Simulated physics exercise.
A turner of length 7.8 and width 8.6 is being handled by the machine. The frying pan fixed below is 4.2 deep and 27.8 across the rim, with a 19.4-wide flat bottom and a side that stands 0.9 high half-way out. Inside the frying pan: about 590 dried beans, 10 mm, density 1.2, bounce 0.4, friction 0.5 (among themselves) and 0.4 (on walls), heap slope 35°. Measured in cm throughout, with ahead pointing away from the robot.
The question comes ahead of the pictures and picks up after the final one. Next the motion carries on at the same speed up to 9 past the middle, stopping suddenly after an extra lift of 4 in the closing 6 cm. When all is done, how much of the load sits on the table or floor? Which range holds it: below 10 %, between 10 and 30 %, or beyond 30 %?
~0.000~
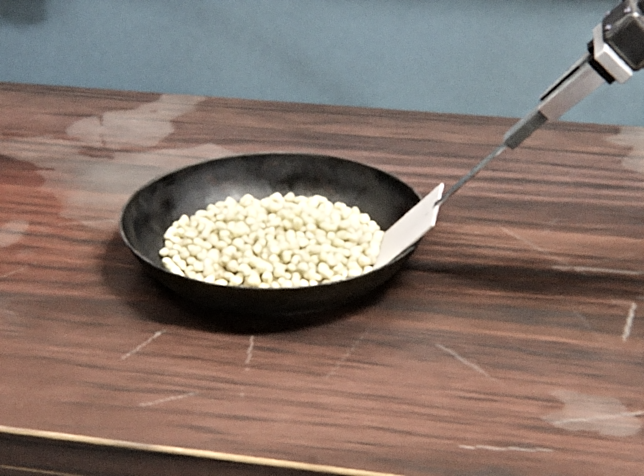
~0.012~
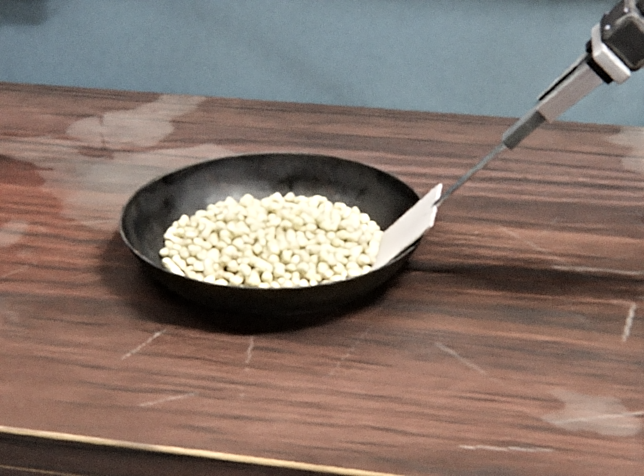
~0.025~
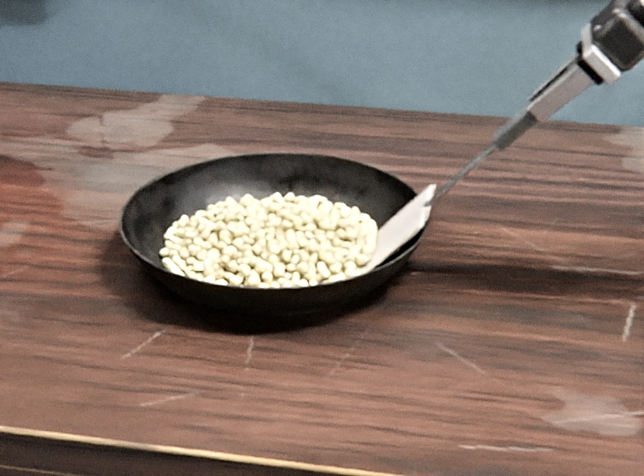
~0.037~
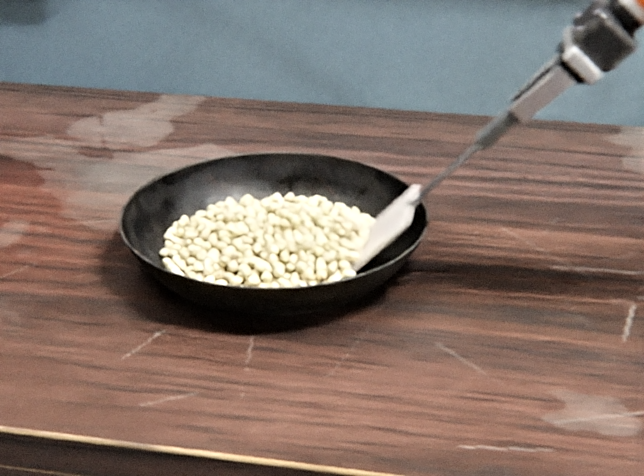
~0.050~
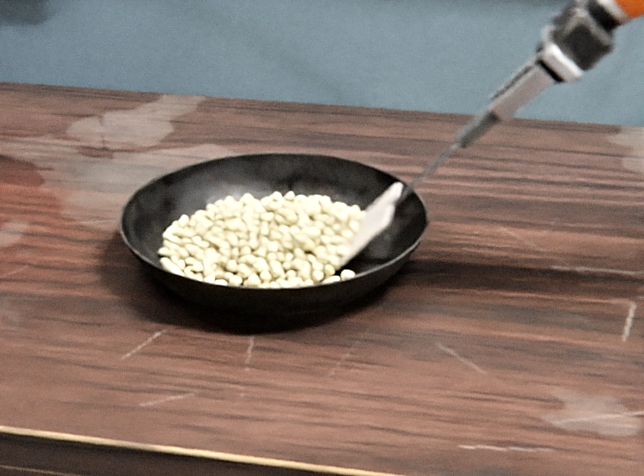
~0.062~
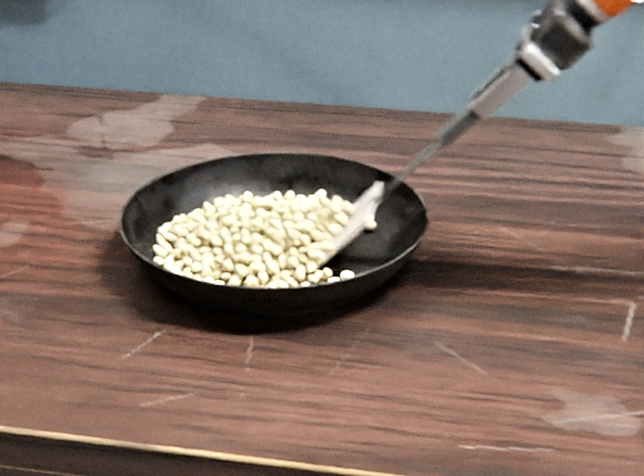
The range between 10 and 30 %.
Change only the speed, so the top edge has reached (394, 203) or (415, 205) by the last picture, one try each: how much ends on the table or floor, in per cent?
Try one roughly 15 per cent; try two roughly 0 per cent.
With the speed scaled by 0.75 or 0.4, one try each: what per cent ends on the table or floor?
About 10 and 5 per cent.
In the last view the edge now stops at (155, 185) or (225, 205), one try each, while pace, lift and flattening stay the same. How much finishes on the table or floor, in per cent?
Around 30 per cent for the first try and 15 per cent for the second.
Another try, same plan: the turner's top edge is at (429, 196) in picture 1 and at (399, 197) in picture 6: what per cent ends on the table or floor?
About 5 per cent.
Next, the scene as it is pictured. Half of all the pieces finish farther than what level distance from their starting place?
I'd guess close to 5 centimetres.
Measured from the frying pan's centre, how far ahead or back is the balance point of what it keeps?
It sits near 5.0 centimetres ahead of centre.
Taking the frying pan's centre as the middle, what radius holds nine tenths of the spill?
It comes out at close to 65 centimetres.
By 0.09 s, sloping 48°, highest piece 7 above the table; 590 in the frying pan.
By 0.12 s, sloping 48°, highest piece 8 above the table; 590 in the frying pan.
By 0.34 s, sloping 48°, highest piece 9 above the table; 471 in the frying pan, 87 on the table or floor, 32 on the blade or in flight.
By 1.39 s, sloping 48°, highest piece 4 above the table; 470 in the frying pan, 120 on the table or floor.
Final count, 470 in the frying pan, 120 on the table or floor. That is 20 % on the table or floor.
